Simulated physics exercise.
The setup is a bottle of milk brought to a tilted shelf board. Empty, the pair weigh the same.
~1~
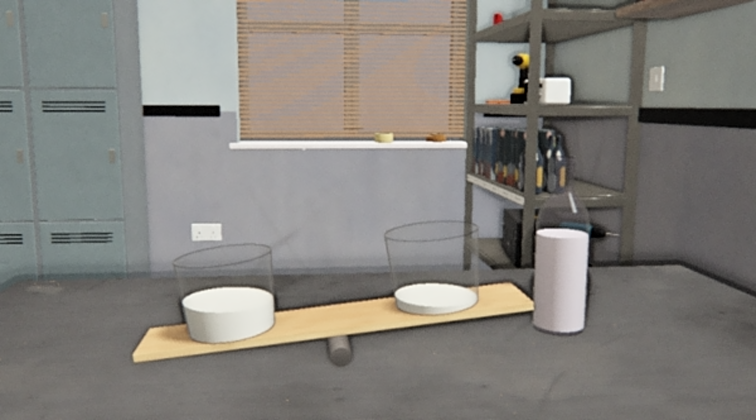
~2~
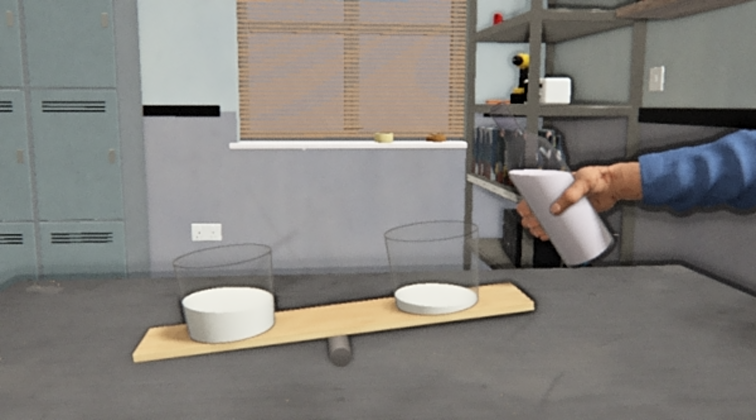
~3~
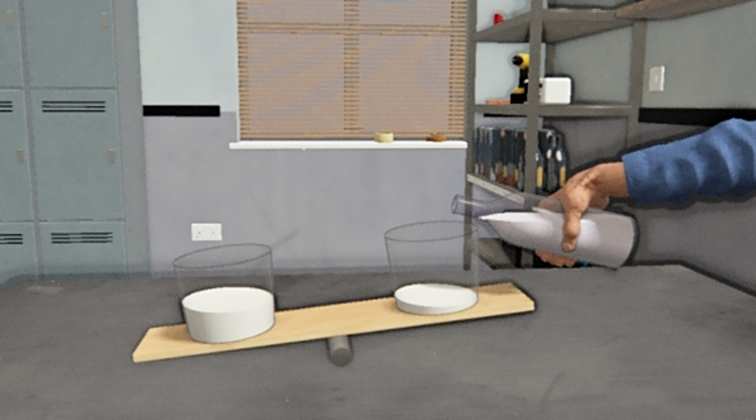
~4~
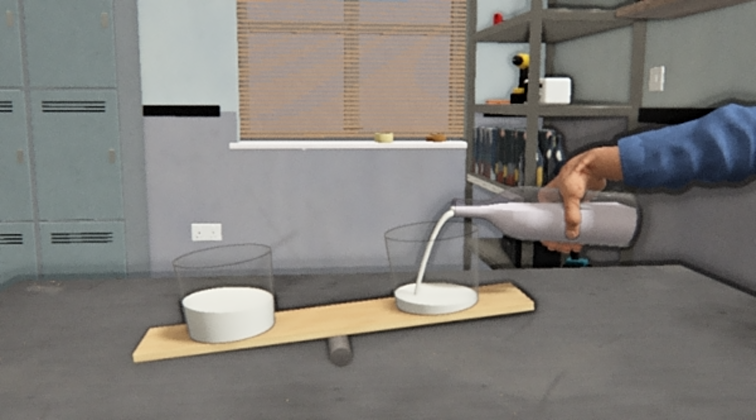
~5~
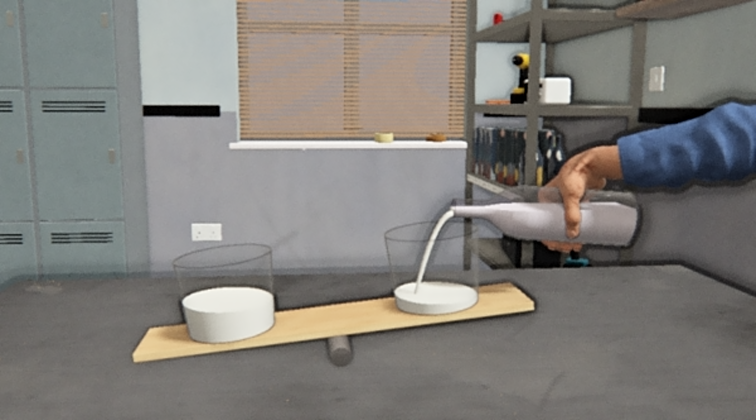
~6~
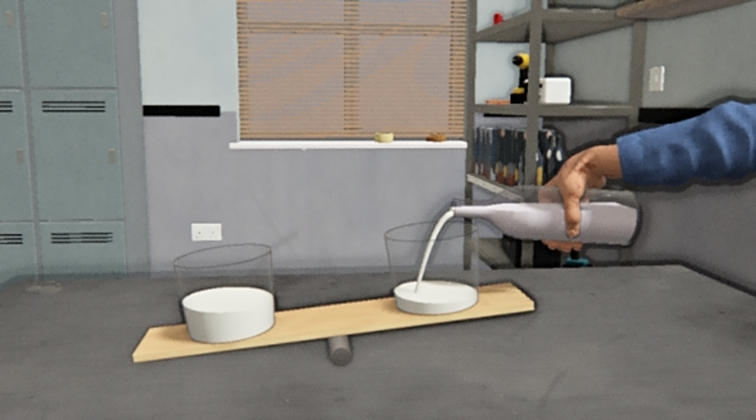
The clip opens on a tilted wooden board over a round bar, its left tub lower and fuller than the right, with a pale container standing nearby. A blue-sleeved hand lifts the container, leans it leftward over the right tub and pours white milk in, while the board stays still.
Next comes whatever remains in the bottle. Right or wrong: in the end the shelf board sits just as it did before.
Wrong.
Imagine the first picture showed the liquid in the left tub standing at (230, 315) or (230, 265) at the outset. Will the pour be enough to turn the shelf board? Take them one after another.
In turn: Swings across, holds still.
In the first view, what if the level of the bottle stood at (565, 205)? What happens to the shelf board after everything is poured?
I'd say it dips at the raised end.
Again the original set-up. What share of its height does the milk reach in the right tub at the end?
I'd say close to 55 per cent.
Next, the right tub is about a third full; the shelf board leans as before.
After that, the right tub is about half full; the shelf board has swung over, and that end is down.
Finally, the right tub is about half full; the shelf board has swung over, and that end is down.
